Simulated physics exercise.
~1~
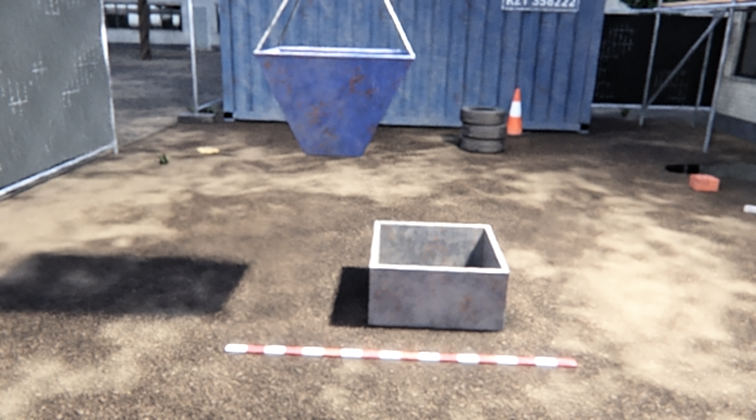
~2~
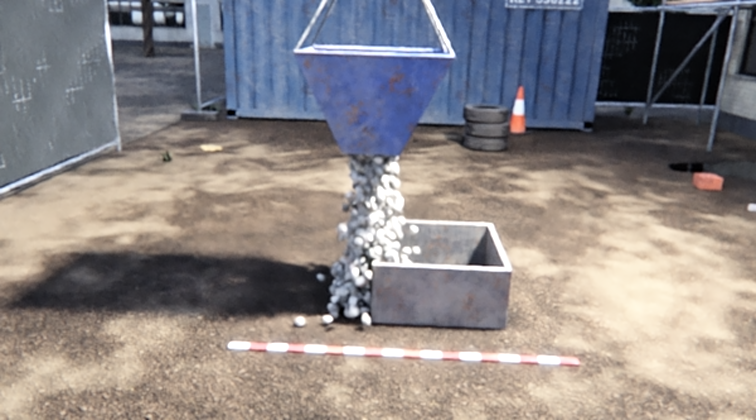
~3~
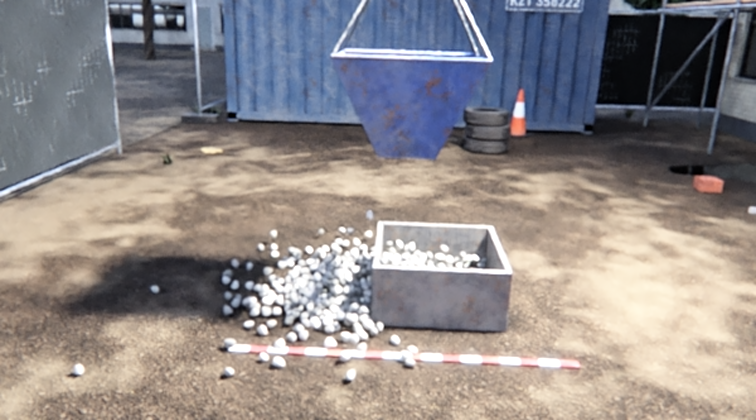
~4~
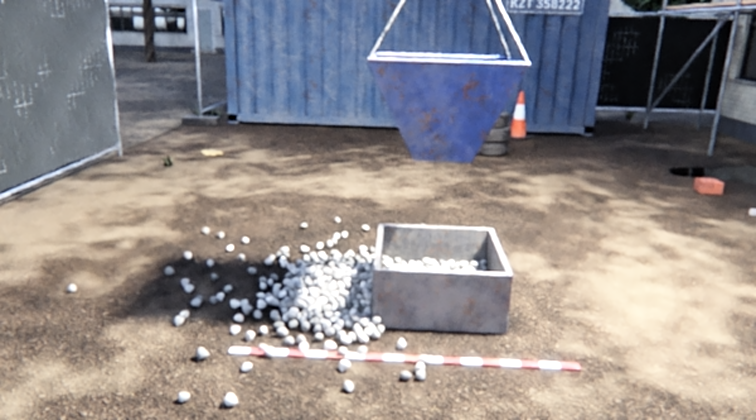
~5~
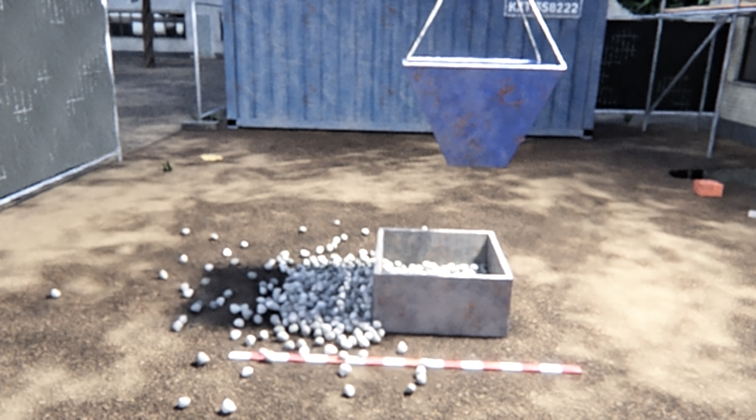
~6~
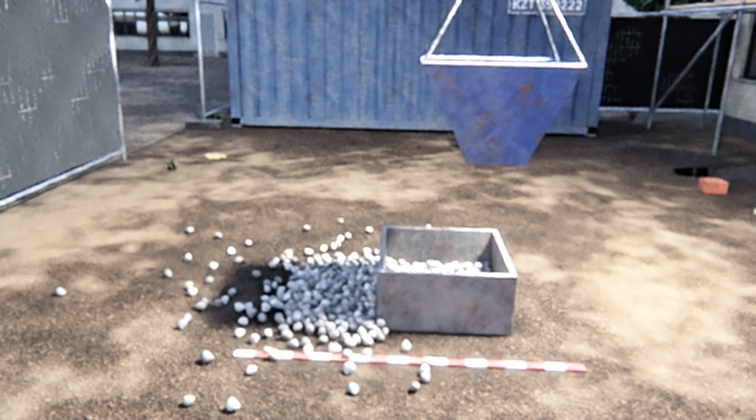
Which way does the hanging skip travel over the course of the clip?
The skip travels to the right, passing above the open bin.
